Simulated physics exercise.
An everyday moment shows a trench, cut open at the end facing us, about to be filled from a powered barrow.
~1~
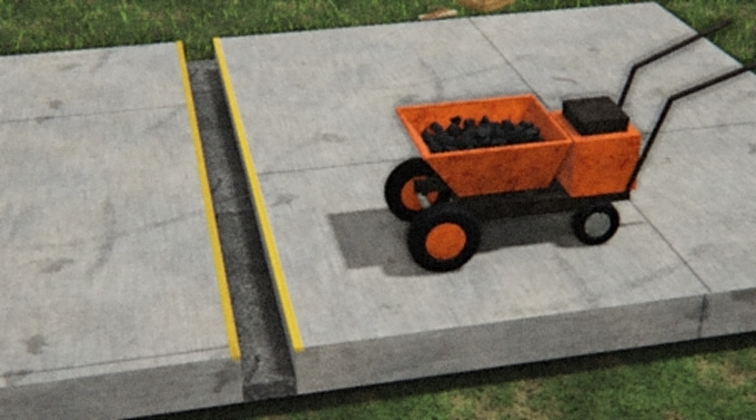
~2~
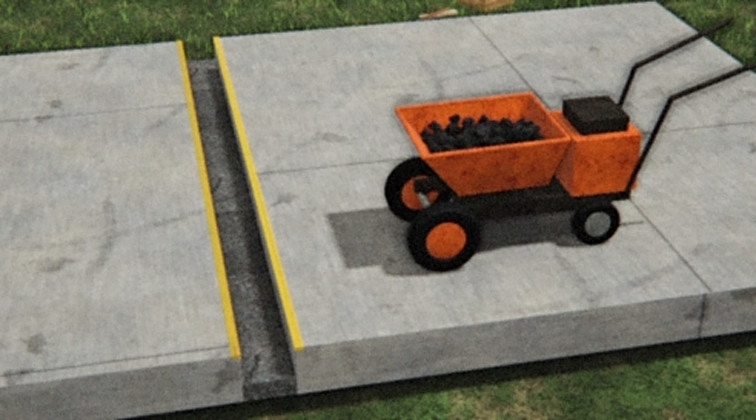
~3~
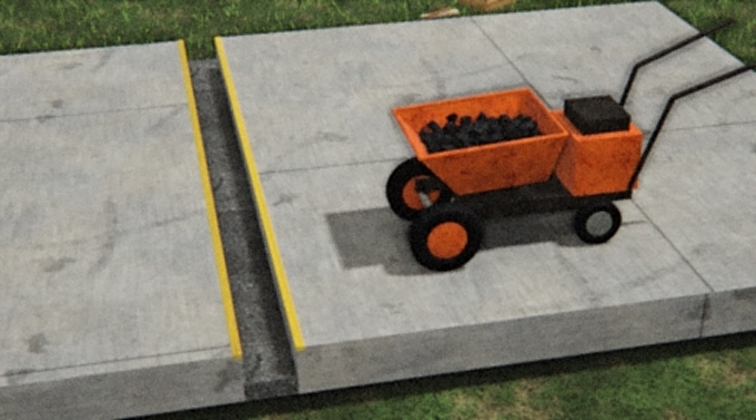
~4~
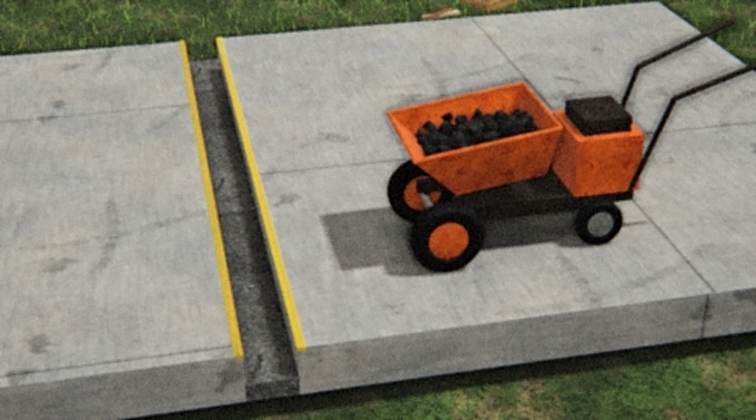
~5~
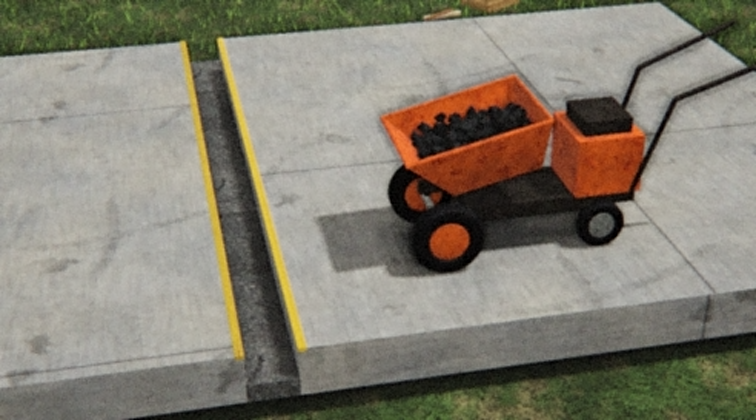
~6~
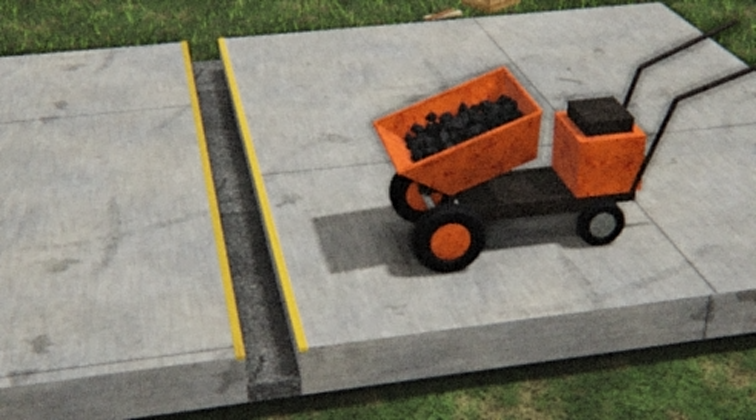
To begin with, an orange powered barrow with a level skip of dark lumps stands on a concrete slab, right of a narrow yellow-edged trench. The skip then tilts gradually toward the trench, its rear rising clear of the engine box, while the wheels stay put and the lumps remain inside.
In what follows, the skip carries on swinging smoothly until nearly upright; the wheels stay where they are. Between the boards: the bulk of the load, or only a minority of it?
Only a minority of it.
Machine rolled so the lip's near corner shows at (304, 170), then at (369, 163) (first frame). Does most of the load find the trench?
For the first case I'd say a smaller fraction, and for the second case upwards of half.
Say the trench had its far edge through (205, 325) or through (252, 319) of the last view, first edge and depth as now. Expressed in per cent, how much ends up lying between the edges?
40 %, 40 %.
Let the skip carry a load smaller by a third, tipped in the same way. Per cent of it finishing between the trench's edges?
About 30 per cent.
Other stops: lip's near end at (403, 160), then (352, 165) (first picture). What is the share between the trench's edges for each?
From the first spot you get 60 percent, and from the second 90 percent.
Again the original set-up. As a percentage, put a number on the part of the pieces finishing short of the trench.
Roughly 60 per cent of the load.
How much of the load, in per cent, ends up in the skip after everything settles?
About 5 in a hundred.
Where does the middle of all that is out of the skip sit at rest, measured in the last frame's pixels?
Close to (301, 256), more or less.
Soon after the last picture, skip tipped steeply; all in the skip.
A little later, skip tipped right over; most in the skip; about a quarter short of the trench; a stray few falling.
Later still, skip tipped right over; a small part in the skip; about two thirds short of the trench; about a quarter in or heaped over the trench; a stray few beyond it.
By the end, skip tipped right over; a stray few in the skip; about two thirds short of the trench; about a third in or heaped over the trench; a stray few beyond it.
